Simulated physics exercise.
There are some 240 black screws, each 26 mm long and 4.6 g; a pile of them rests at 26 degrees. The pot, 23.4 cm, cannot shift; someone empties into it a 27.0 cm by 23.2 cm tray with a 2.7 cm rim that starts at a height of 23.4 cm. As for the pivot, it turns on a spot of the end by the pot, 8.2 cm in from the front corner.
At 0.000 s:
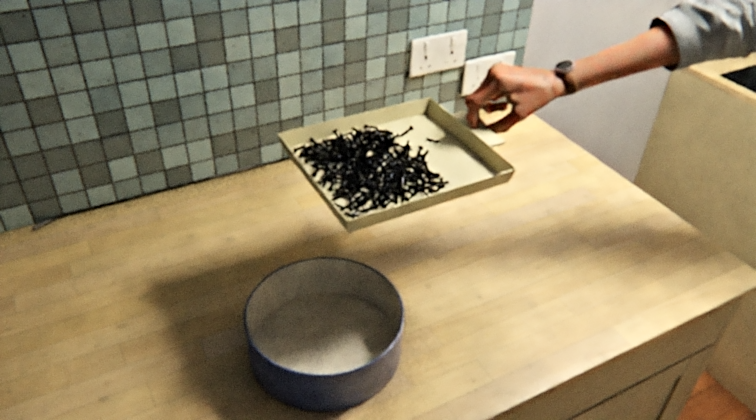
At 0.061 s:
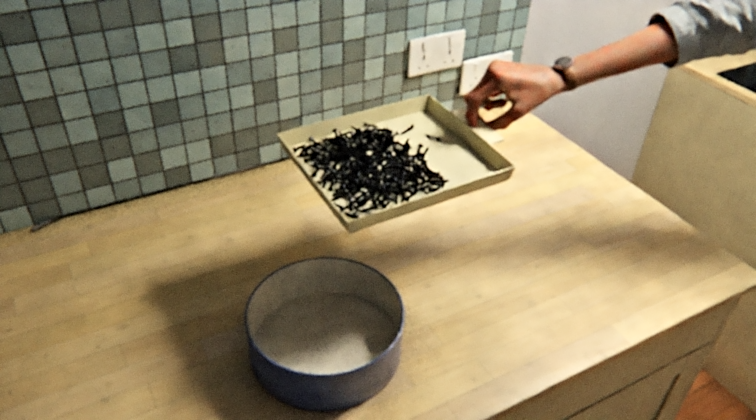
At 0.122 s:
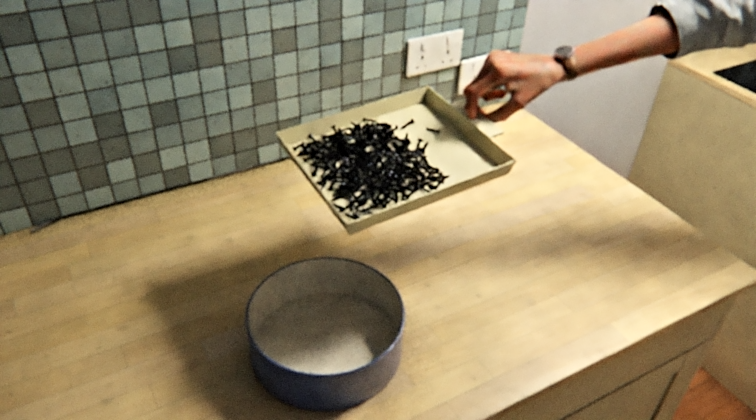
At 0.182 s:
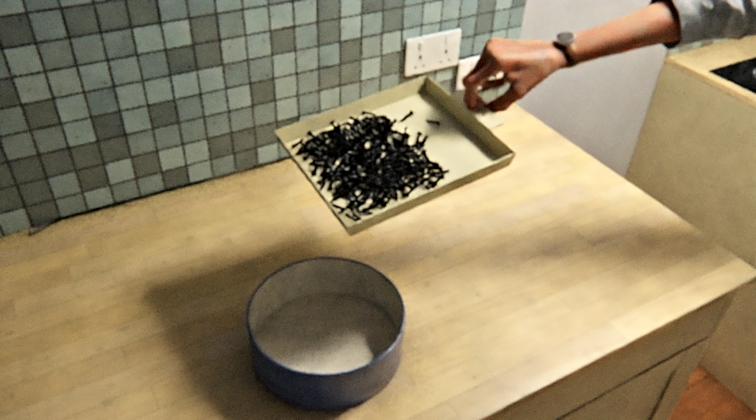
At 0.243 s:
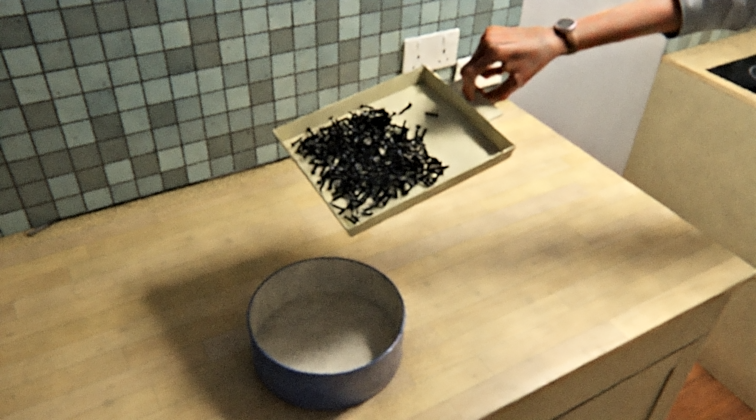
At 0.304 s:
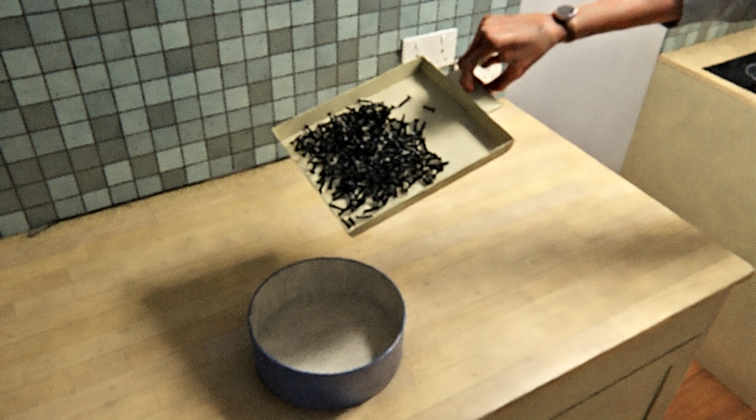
We see a shallow tray holding a pile of small black pieces above a round blue pot on a wooden counter, as a hand at its far right corner lifts that side and the tray steadily tilts toward the pot.
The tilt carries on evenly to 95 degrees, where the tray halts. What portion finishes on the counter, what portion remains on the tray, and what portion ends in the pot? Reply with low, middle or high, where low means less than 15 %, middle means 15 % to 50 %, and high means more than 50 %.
My answer: Counter - low; left on the tray - low; pot - high.
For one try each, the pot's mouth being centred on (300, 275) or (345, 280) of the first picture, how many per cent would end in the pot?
I'd say some 85 per cent for the first and some 95 per cent for the second.
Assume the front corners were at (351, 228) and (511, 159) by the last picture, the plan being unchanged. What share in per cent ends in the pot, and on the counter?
Final per cent - pot 100, counter 0.
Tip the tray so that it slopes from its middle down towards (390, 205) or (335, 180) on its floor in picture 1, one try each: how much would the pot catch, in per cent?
That would be close to 100 per cent, then close to 40 per cent.
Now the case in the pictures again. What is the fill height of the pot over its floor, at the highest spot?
Top level: Approx. 2.5 cm.
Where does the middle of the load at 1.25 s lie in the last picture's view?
Roughly pixel (328, 205).
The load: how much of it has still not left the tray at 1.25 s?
About 85 per cent.
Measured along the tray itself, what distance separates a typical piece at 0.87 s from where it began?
It has moved some 7 cm from its start.
After 0.87 s, tilt 53 degrees; the tray holds 100 %, the pot 0 %.
After 1.25 s, tilt 78 degrees; the tray holds 85 %, the pot 10 %.
After 1.72 s, tilt 95 degrees; the tray holds 5 %, the pot 90 %.
At rest (2.4 s), counter 0 %, tray 0 %, pot 100 %.
